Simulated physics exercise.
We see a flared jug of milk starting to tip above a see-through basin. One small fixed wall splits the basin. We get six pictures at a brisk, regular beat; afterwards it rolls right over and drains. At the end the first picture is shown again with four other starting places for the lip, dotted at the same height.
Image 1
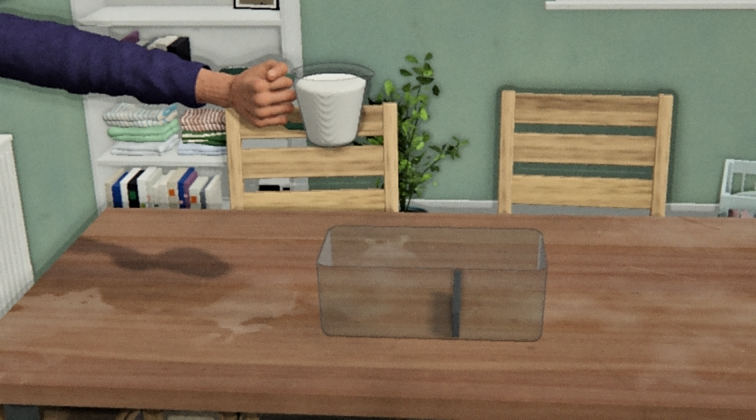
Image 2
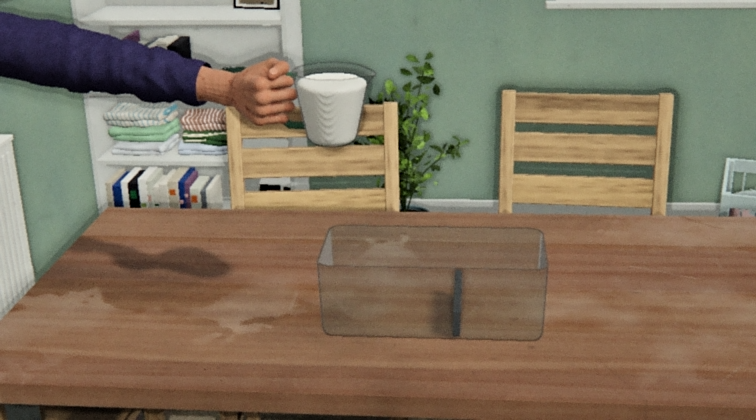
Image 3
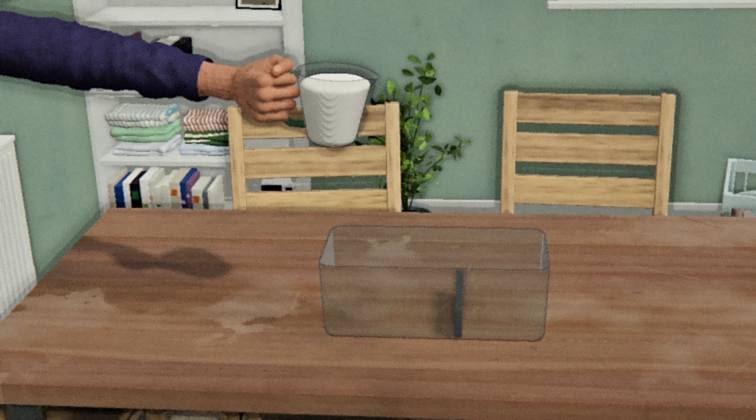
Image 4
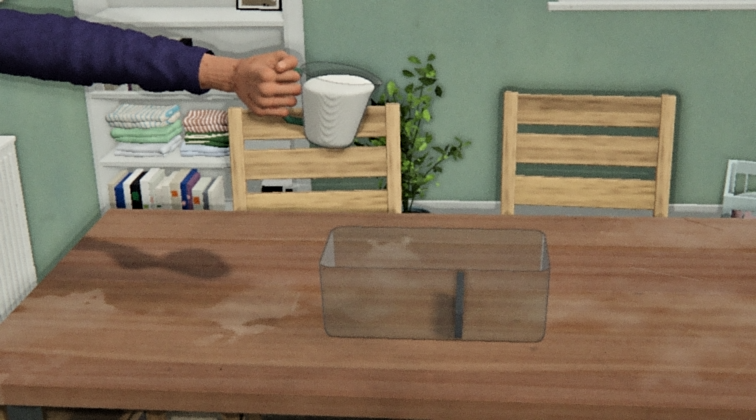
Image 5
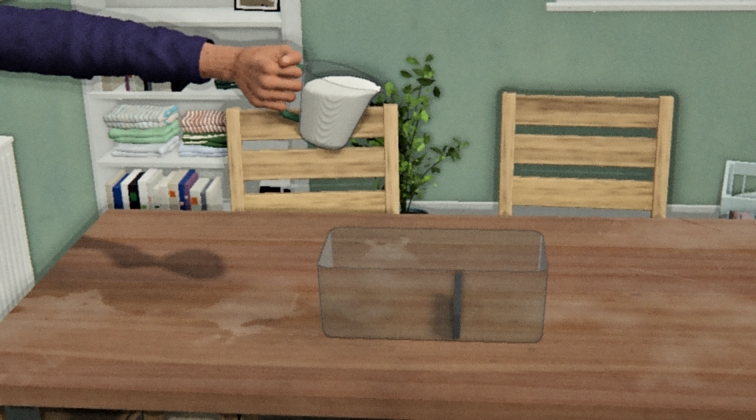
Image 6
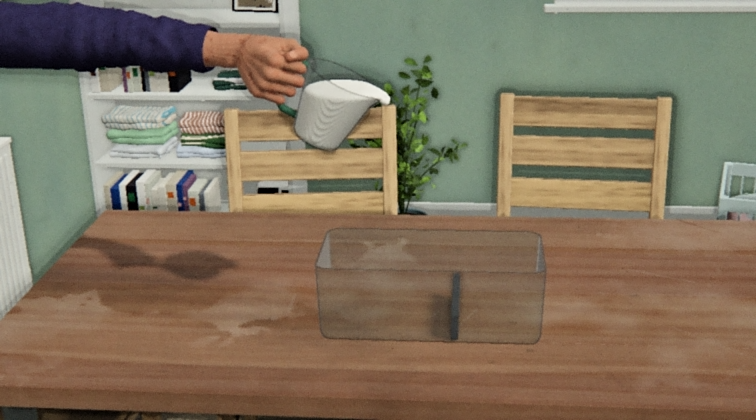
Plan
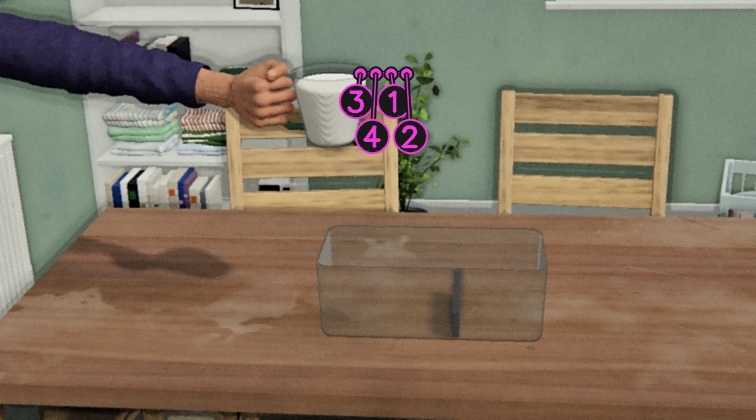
An arm in a dark purple sleeve reaches in from the left over a wooden table, seen from the front and slightly above in a green-walled room. It holds a clear jug of white milk above a see-through basin with a dark divider, before two wooden chairs, a plant and white shelves. The hand slowly tilts the jug rightward until milk reaches its lip, while the view shifts very slightly.
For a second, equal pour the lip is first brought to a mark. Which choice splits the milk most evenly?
1.
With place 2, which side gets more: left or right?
More ends on the right.
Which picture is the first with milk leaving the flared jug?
Picture 6.
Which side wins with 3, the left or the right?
More ends on the left.
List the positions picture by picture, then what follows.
Upright, lip at (374, 73); basin from (322, 333) to (542, 339); top of the wall at (457, 291); nothing has left yet.
Upright, lip at (375, 74); nothing has left yet.
Tipped about 5°, lip at (379, 77); nothing has left yet.
Tipped about 10°, lip at (382, 83); nothing has left yet.
Tipped about 18°, lip at (383, 90); nothing has left yet.
Tipped about 27°, lip at (384, 99); milk is over the lip, down to (384, 99).
On the marked copy, 1 at (391, 73); 2 at (406, 73); 3 at (360, 73); 4 at (375, 73).
If 1 is chosen, about 53 % ends left of the wall and 45 % right of it.
If 2 is chosen, about 20 % ends left of the wall and 79 % right of it.
If 3 is chosen, about 91 % ends left of the wall and 6 % right of it; 3 % is lost outside.
If 4 is chosen, about 86 % ends left of the wall and 9 % right of it; 5 % is lost outside.
